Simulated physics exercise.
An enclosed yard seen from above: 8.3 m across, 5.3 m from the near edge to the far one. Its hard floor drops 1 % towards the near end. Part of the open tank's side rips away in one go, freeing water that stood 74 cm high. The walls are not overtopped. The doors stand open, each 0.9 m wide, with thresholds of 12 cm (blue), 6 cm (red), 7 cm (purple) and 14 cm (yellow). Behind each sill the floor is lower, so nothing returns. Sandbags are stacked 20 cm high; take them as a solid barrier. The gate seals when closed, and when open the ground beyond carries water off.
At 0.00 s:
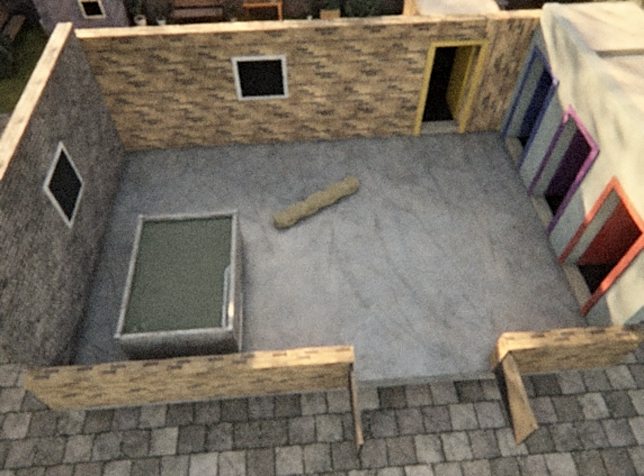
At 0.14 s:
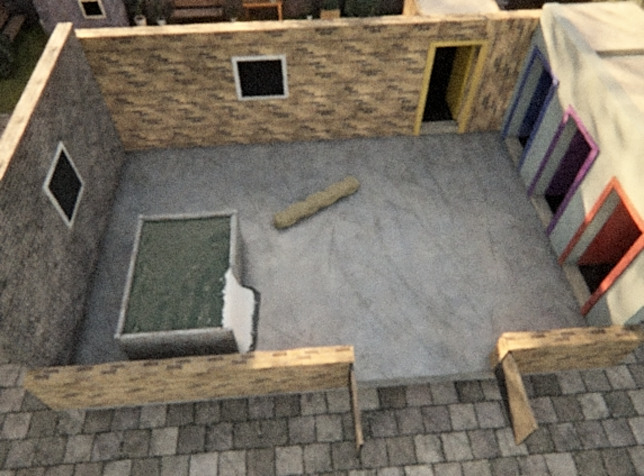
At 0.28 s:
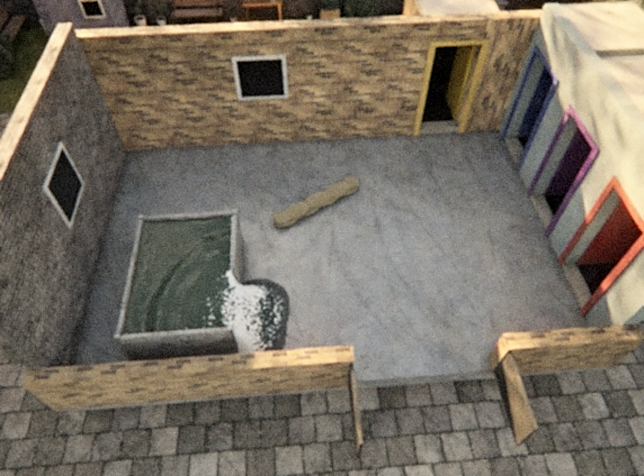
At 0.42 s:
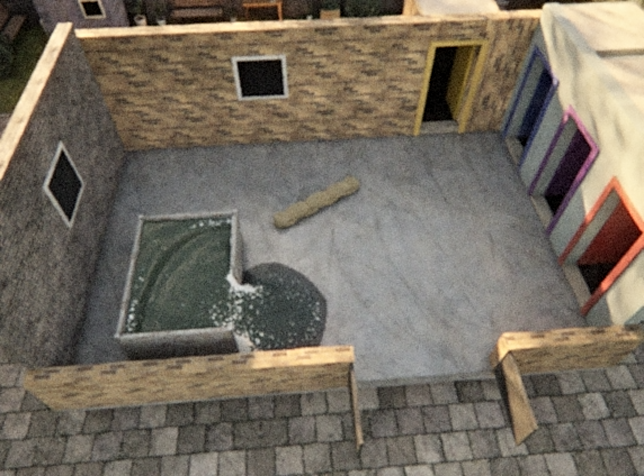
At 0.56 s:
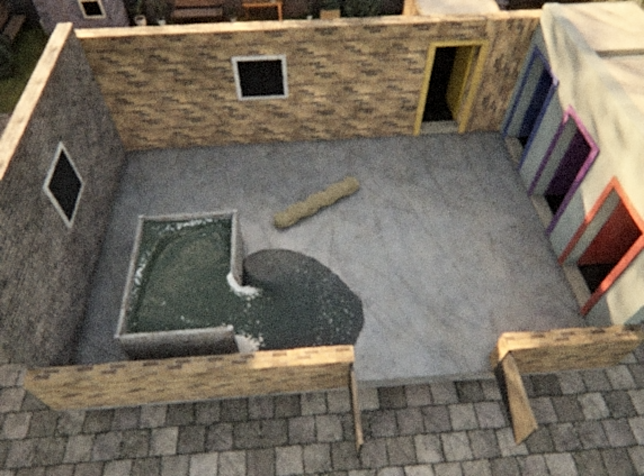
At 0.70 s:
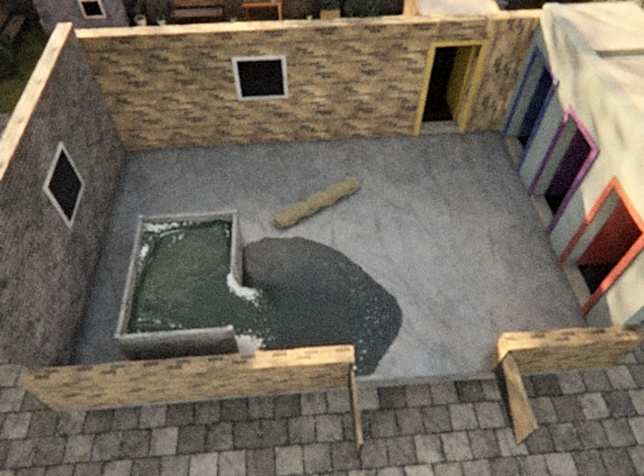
Walled yard from above, water bursting through the right side of an open tank and spreading rightward across the grey floor.
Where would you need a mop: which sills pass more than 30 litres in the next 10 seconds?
The water let in: At the blue door it does not reach the limit; at the red door it exceeds the limit; at the purple door it goes over the limit; at the yellow door it does not reach the limit.
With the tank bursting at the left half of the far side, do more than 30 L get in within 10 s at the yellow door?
Against that limit: Yellow under.
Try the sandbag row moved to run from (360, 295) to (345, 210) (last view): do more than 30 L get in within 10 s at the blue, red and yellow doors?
Against that limit: Blue under, red over, yellow below.
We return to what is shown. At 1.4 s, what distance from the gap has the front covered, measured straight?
Some 5.0 m out.
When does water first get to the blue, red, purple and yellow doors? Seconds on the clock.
Arrival: Blue 3.4 s, red 1.8 s, purple 2.4 s, yellow 5.0 s.
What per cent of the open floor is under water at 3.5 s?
Some 55 per cent of it.
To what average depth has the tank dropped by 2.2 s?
About 36 cm.
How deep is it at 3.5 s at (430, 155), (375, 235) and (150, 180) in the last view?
About 1, 2 and 0 cm.
After 1.4 s water covers 30 % of the floor and is deepest (37 cm) near (249, 332); blue door not reached, red door not reached, purple door not reached, yellow door not reached.
After 2.2 s water covers 45 % of the floor and is deepest (36 cm) near (594, 337); blue door not reached, red door 7 cm at the sill, 5 L in, purple door not reached, yellow door not reached.
After 3.5 s water covers 55 % of the floor and is deepest (24 cm) near (545, 273); blue door 3 cm at the sill, 0 L in, red door 21 cm at the sill, 141 L in, purple door 15 cm at the sill, 23 L in, yellow door not reached.
After 6.0 s water covers 55 % of the floor and is deepest (15 cm) near (503, 137); blue door 9 cm at the sill, 0 L in, red door 13 cm at the sill, 277 L in, purple door 10 cm at the sill, 68 L in, yellow door 10 cm at the sill, 0 L in.
After 10.0 s water covers 85 % of the floor and is deepest (9 cm) near (599, 347); blue door 7 cm at the sill, 2 L in, red door 7 cm at the sill, 329 L in, purple door 7 cm at the sill, 75 L in, yellow door 6 cm at the sill, 0 L in.
